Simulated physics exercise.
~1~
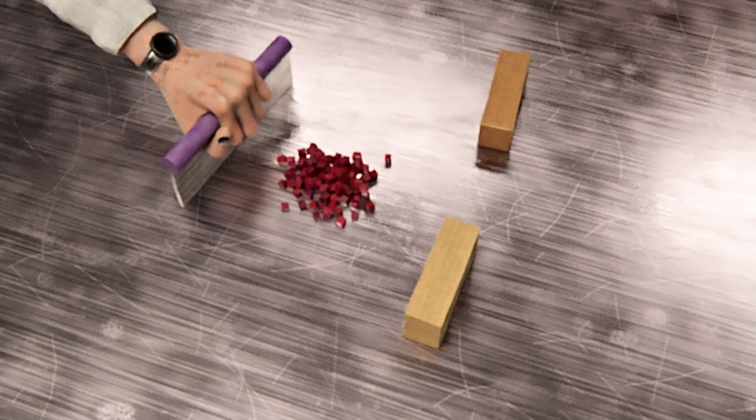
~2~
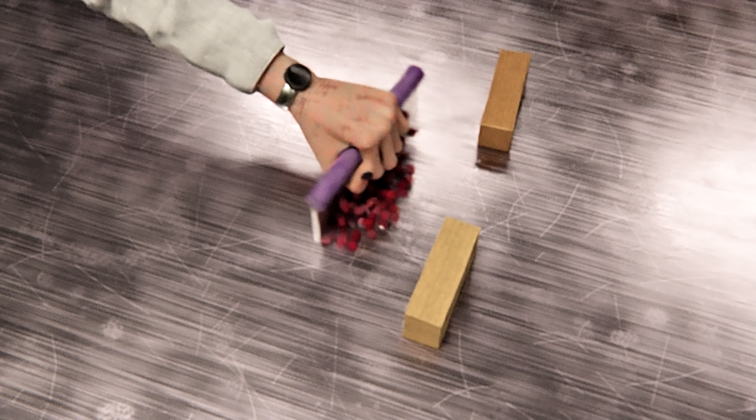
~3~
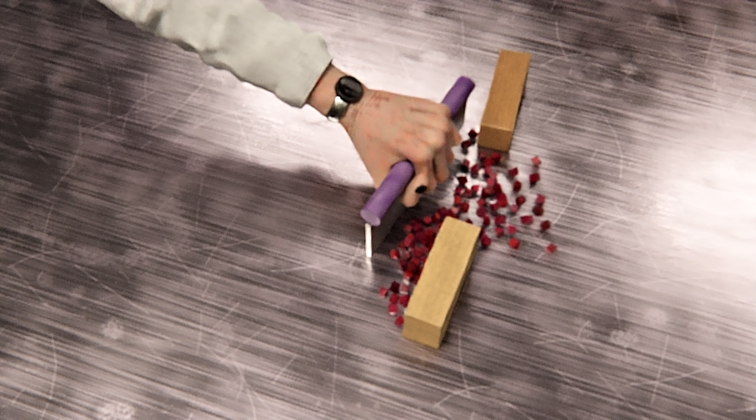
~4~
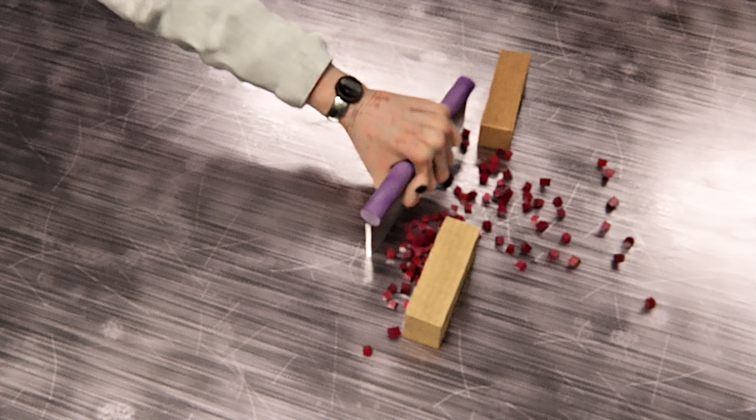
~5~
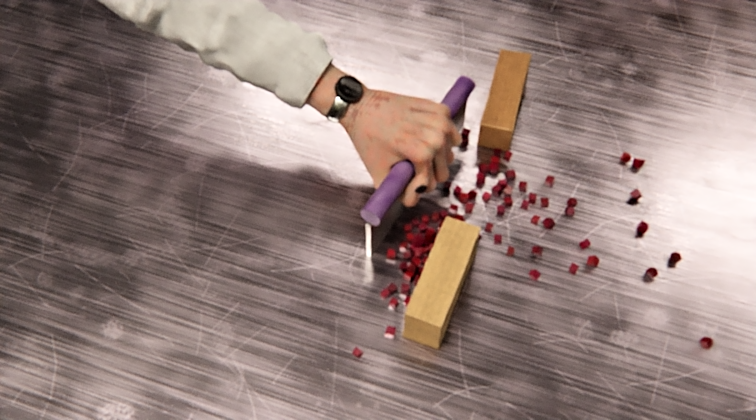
A hand gripping a purple-handled scraper pushed a pile of small dark red cubes rightward toward two wooden blocks, then stopped just short of them; about half the cubes spilled into or through the gap, some scattering beyond, while others stayed bunched behind.
